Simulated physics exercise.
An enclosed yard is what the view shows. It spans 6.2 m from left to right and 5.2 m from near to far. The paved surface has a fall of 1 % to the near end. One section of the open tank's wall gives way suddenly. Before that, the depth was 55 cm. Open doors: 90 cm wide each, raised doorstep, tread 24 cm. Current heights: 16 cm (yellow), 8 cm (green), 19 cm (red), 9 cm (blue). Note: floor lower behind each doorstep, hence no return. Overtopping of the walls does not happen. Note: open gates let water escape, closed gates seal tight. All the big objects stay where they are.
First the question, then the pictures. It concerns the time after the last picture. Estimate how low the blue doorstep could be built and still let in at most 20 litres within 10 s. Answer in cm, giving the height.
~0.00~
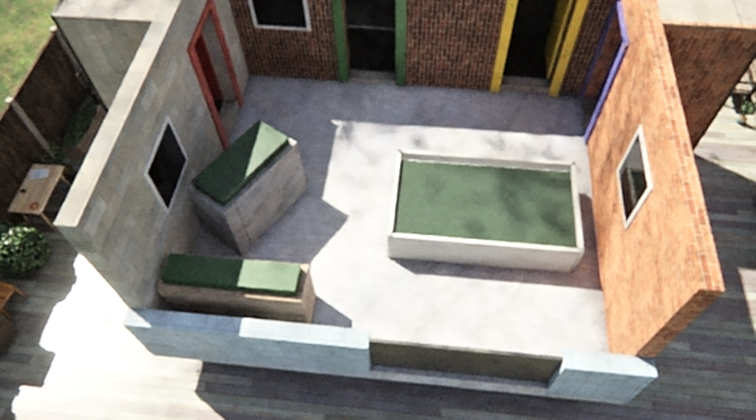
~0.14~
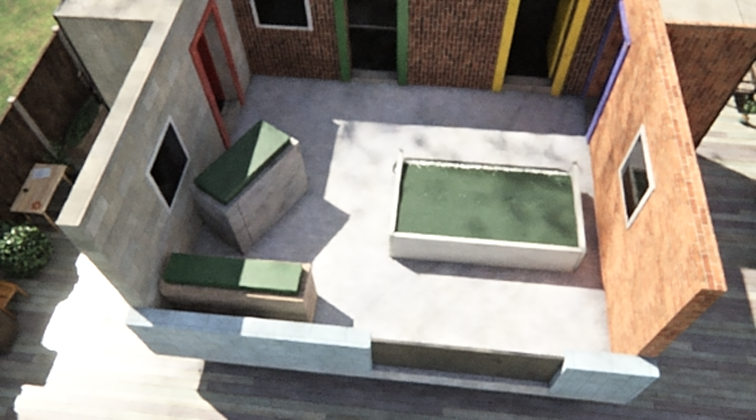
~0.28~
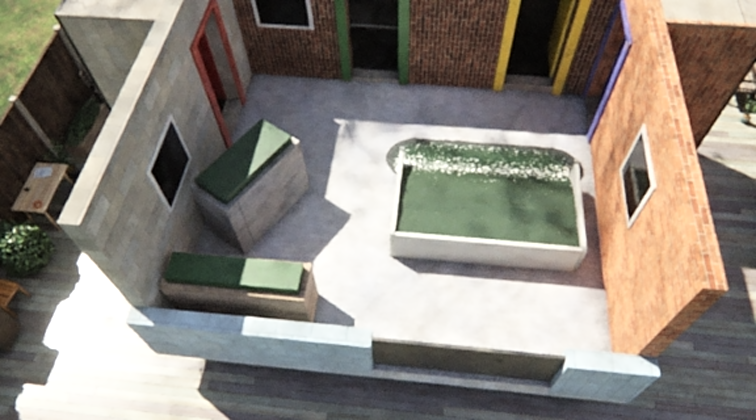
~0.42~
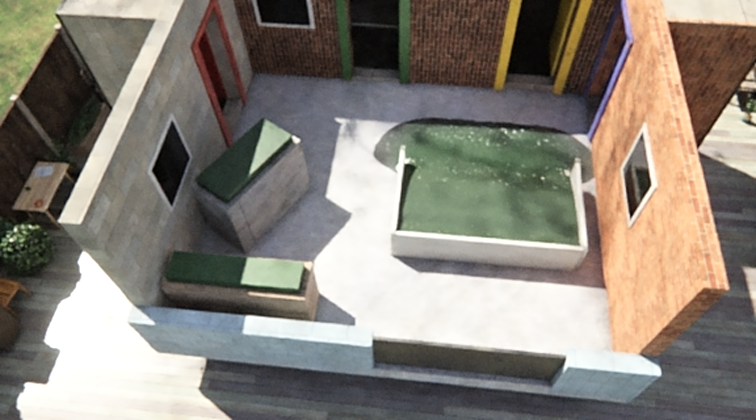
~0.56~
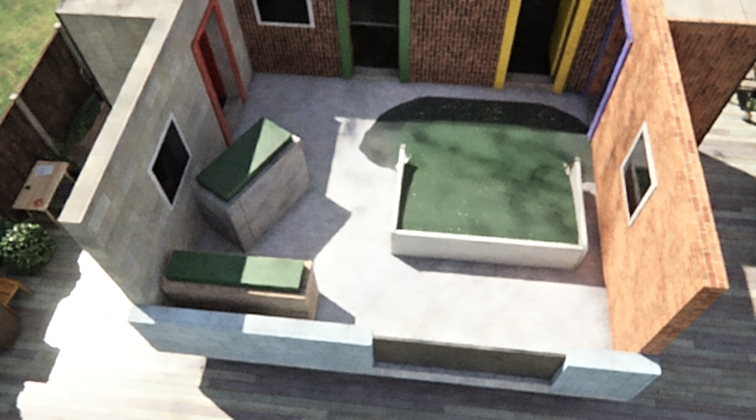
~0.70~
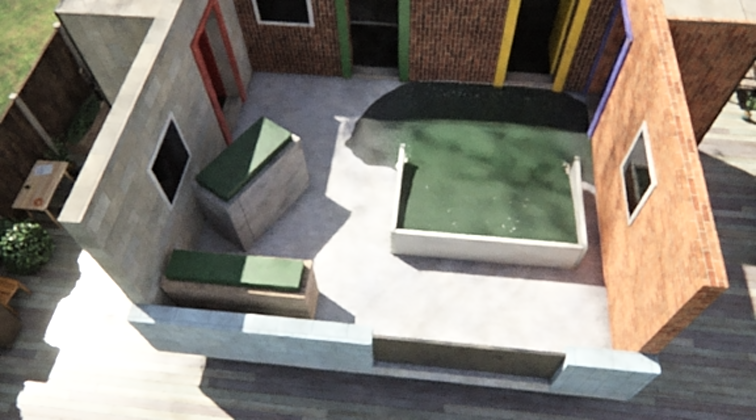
I would say 23 cm or so.
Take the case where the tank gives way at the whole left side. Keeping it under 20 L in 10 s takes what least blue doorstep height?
At least roughly 8.5 centimetres tall.
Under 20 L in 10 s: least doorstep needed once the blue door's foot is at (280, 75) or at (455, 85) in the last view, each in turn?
Roughly 10.0 cm, then roughly 28 cm.
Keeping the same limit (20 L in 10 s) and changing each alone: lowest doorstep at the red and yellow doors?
About 11.5 cm at red and 28 cm at yellow.
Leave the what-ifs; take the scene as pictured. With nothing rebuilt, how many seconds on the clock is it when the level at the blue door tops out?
2.2 s.
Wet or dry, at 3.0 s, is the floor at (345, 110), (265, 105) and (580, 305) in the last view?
One by one: Drenched, drenched, clear.
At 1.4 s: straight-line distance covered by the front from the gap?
The front is some 3.2 m out.
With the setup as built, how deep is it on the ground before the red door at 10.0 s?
Depth: Near 8.5 cm.
After 1.4 s water covers 35 % of the floor, deepest (38 cm) near (472, 98); 18 cm at the blue door, 1 litre in over its 9 cm doorstep.
After 3.0 s water covers 45 % of the floor, deepest (23 cm) near (261, 77); 21 cm at the blue door, 114 litres in over its 9 cm doorstep.
After 10.0 s water covers 95 % of the floor, deepest (10 cm) near (410, 353); 6 cm at the blue door, 177 litres in over its 9 cm doorstep.
At the blue door as built, the water arrived by 0.7 s and peaked near 27 cm at 2.2 s.
With a doorstep of 19.5 cm, 41 litres would have come in within the 10 s; with 26 cm, 11 litres. So under 20 litres takes about 23 cm.
